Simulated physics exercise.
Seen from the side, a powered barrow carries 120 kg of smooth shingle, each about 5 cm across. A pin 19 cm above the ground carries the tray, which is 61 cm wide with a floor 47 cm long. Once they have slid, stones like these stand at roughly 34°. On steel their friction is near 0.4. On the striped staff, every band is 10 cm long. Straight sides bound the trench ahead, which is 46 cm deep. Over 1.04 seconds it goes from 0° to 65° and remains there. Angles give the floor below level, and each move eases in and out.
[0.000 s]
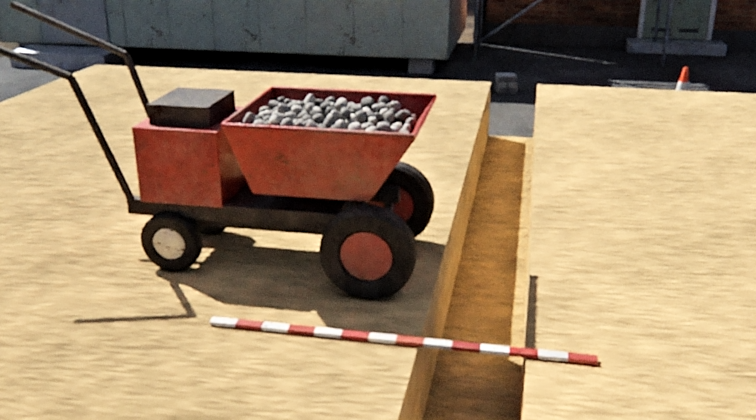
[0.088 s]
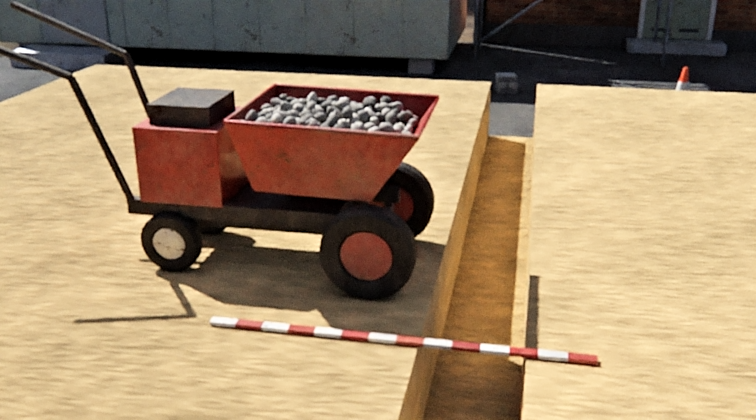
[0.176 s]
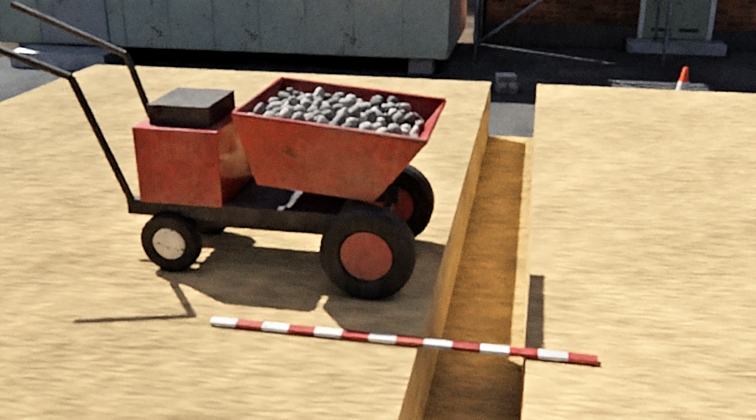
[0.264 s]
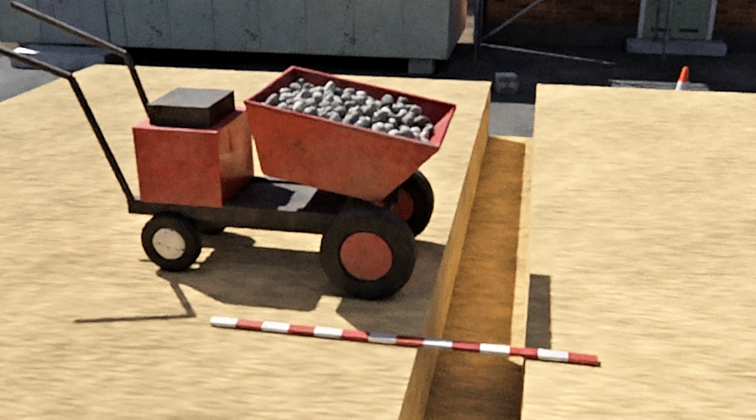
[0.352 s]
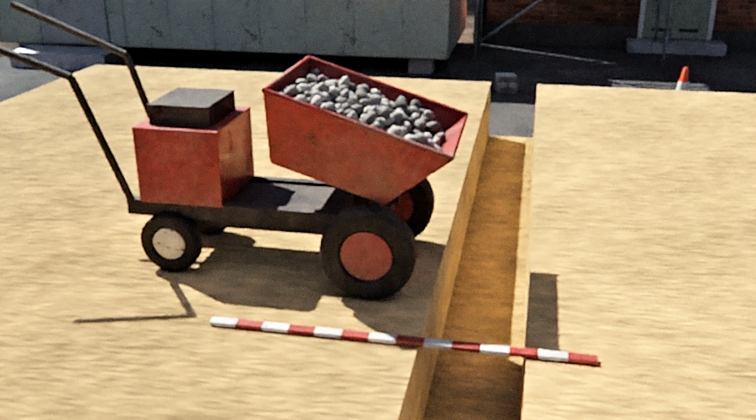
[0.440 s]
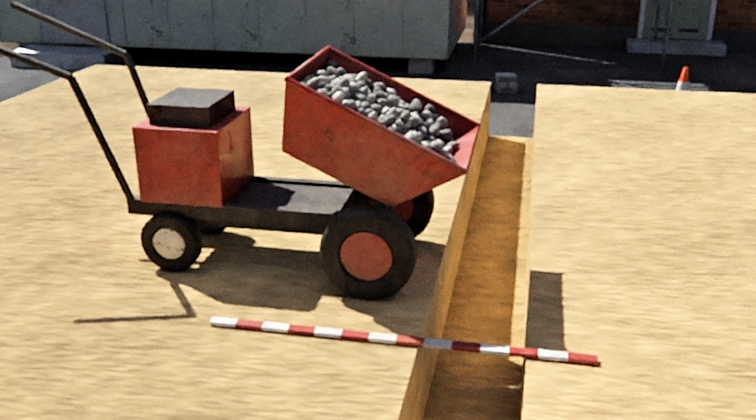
On a sandy yard cut by a narrow trench, a red barrow heaped with smooth grey stones stood still while its tray tilted steadily down to the right, its back end rising, with the stones still inside.
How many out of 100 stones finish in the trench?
About 41 of them.
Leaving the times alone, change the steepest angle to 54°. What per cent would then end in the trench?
About 20 per cent would end up in the trench.
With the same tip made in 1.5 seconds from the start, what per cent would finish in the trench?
Roughly 45 per cent.
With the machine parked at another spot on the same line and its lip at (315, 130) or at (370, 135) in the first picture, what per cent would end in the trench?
About 85 per cent from the first spot, about 75 from the second.
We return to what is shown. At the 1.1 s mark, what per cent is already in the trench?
About 5%.
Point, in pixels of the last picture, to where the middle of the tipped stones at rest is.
The stones end up centred near (551, 275).
After 0.8 s the floor is at 55°; 100 % in the tray; the foremost stones are at (500, 202).
After 1.1 s the floor is at 65°; 71 % in the tray, 5 % in the trench, 25 % past the trench; the foremost stones are at (604, 279).
After 1.5 s the floor is at 65°; 39 % in the tray, 10 % in the trench, 51 % past the trench; the foremost stones are at (734, 286).
After 3.4 s the floor is at 65°; 6 % in the tray, 41 % in the trench, 53 % past the trench; the foremost stones are past the picture's edge.
